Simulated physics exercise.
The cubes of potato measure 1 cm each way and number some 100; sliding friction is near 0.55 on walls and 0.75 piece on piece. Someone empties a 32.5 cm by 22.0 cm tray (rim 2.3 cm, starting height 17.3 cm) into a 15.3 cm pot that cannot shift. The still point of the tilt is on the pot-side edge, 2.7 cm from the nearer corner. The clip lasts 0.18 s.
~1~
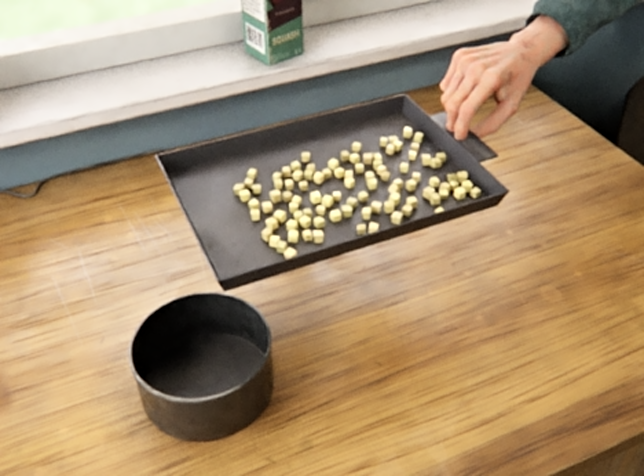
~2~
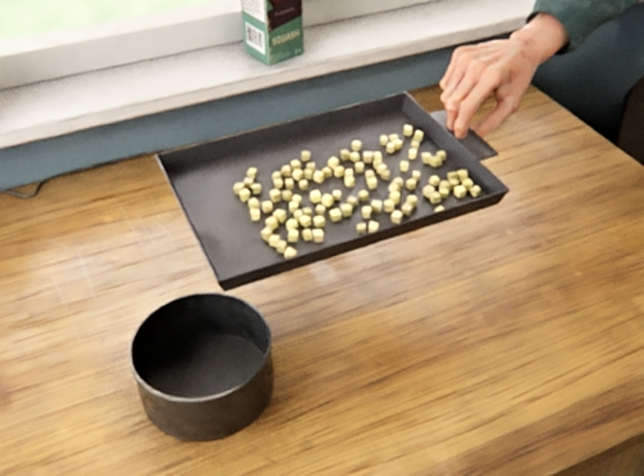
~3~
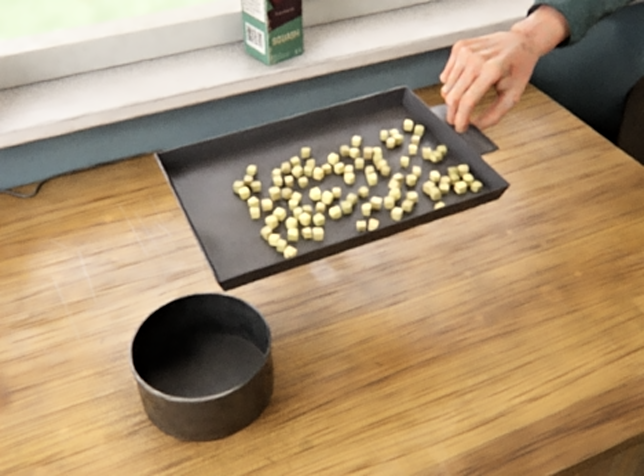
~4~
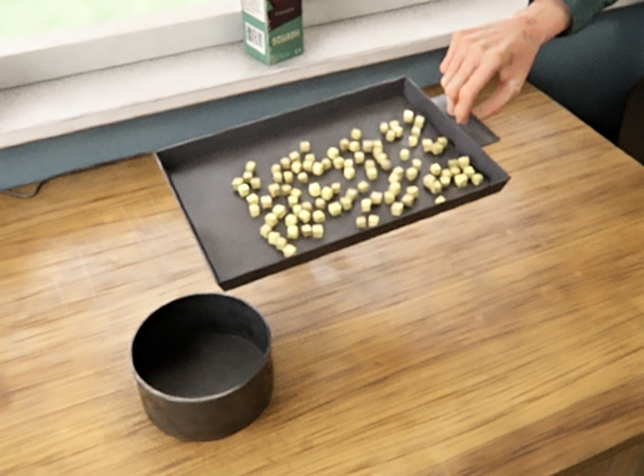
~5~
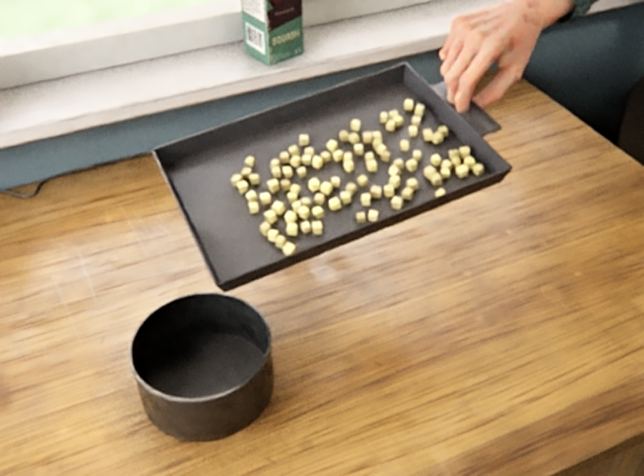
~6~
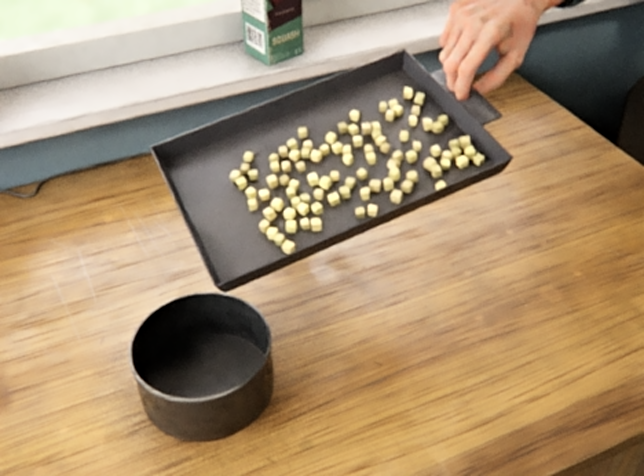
A dark tray scattered with small pale potato cubes slowly tilted as a hand raised its right end, while the cubes stayed mostly in place and a round black pot sat below on the wooden counter.
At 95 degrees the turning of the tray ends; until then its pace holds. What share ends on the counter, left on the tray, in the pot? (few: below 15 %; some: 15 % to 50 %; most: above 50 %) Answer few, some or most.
Counter some, tray few, pot most.
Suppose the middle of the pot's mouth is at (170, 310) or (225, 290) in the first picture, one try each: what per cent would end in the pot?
About 5 and 0 per cent.
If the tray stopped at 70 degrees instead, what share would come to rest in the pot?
In that case some 35 per cent.
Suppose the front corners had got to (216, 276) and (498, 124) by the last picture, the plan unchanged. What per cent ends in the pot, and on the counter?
Pot 20, counter 80.
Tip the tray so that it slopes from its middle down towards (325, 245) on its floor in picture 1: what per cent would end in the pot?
Some 25 per cent.
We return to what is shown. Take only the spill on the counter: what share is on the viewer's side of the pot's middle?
Roughly 90 per cent.
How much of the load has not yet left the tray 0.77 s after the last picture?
About 35 per cent.
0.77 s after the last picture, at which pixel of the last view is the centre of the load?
Near (180, 345).
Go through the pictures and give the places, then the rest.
In the first picture, tray tilt 0 degrees, front corners at (222, 274) and (500, 189); middle of the pieces at (350, 183); pot at (201, 342).
In the second picture, tray tilt 0 degrees, front corners at (222, 274) and (500, 187); middle of the pieces at (350, 182).
In the third picture, tray tilt 2 degrees, front corners at (222, 275) and (501, 183); middle of the pieces at (350, 179).
In the fourth picture, tray tilt 4 degrees, front corners at (221, 276) and (502, 175), lowest corner left front; middle of the pieces at (349, 173).
In the fifth picture, tray tilt 7 degrees, front corners at (220, 277) and (503, 166), lowest corner left front; middle of the pieces at (349, 166).
In the sixth picture, tray tilt 10 degrees, front corners at (220, 278) and (504, 156), lowest corner left front; middle of the pieces at (348, 159); pot at (201, 342).
Then, 0.46 s after the last picture, tilt 50 degrees; the tray holds 100 %, the pot 0 %.
Then, 0.77 s after the last picture, tilt 77 degrees; the tray holds 35 %, the pot 20 %.
Then, 1.18 s after the last picture, tilt 95 degrees; the tray holds 5 %, the pot 60 %.
In the end, counter 35 %, tray 0 %, pot 65 %.
